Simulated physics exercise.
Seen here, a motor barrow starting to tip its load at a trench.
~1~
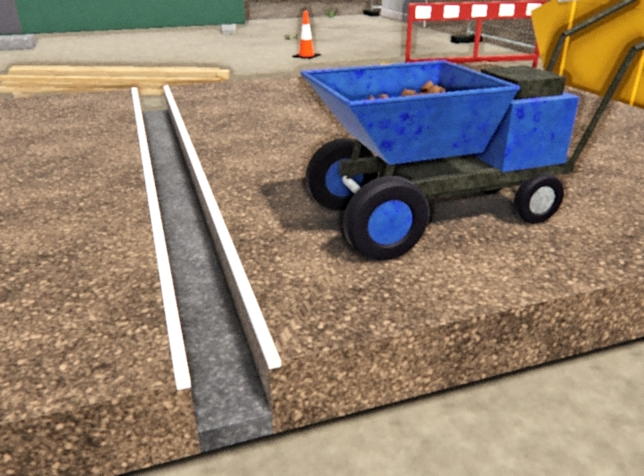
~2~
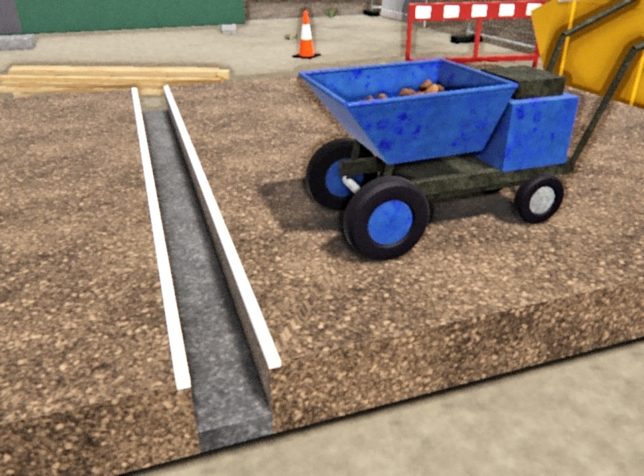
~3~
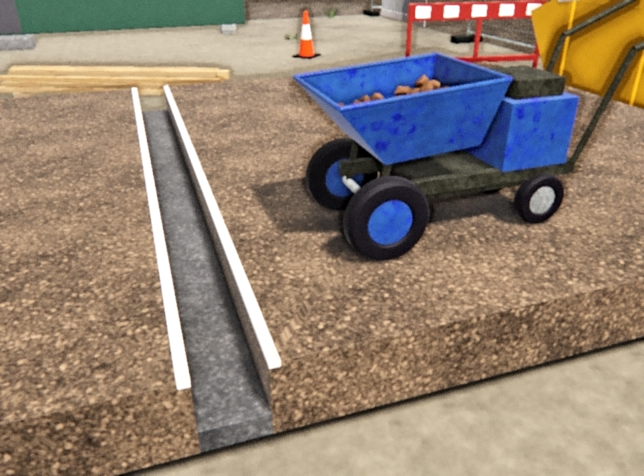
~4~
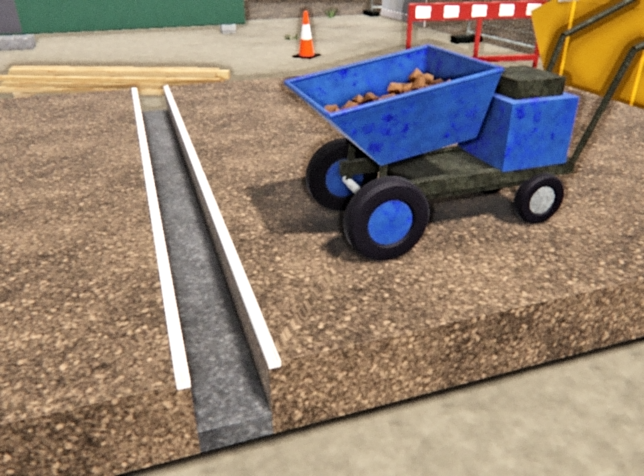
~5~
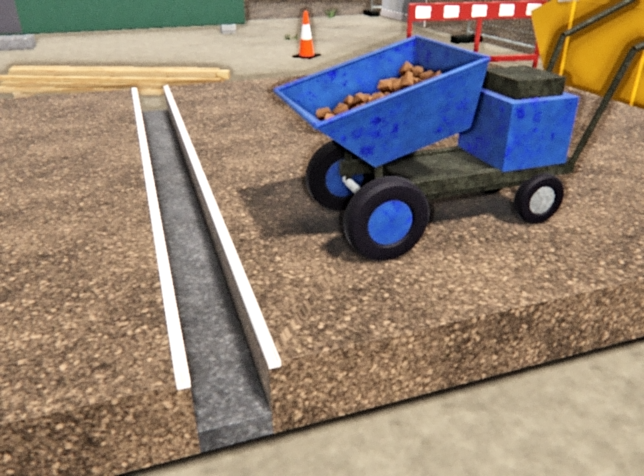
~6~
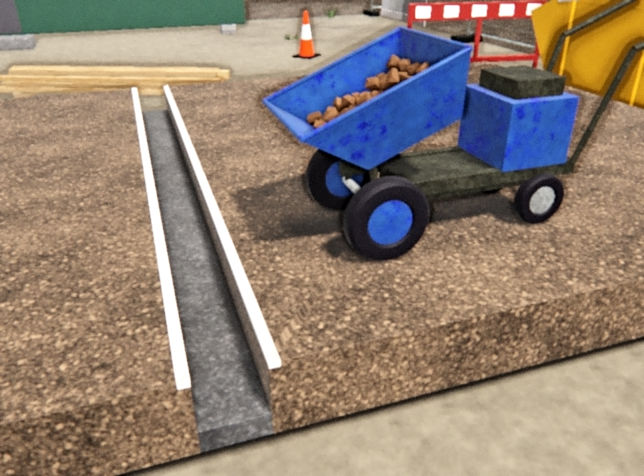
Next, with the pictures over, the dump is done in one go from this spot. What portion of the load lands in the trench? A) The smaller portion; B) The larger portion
(B) The larger portion.
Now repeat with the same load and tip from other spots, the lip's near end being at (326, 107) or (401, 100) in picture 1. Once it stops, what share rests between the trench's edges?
You'd get 100 in a hundred the first time and 30 in a hundred the second.
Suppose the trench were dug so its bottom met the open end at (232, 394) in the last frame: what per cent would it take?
The share would be close to 70 percent.
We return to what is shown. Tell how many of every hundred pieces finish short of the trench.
Estimate: Some 10 percent.
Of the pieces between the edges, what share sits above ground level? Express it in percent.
Close to 0 per cent.
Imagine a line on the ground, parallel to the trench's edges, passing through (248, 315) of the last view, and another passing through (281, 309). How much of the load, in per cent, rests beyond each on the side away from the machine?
Around 80 per cent for the first, around 90 per cent for the second.
Soon, skip tipped steeply; all in the skip.
A while on, skip tipped right over; about two thirds in the skip; a small part short of the trench; about a quarter in or heaped over the trench.
Towards the end, skip tipped right over; a small part in the skip; a small part short of the trench; most in or heaped over the trench.
Finally, skip tipped right over; a small part in the skip; a small part short of the trench; most in or heaped over the trench; none beyond it.
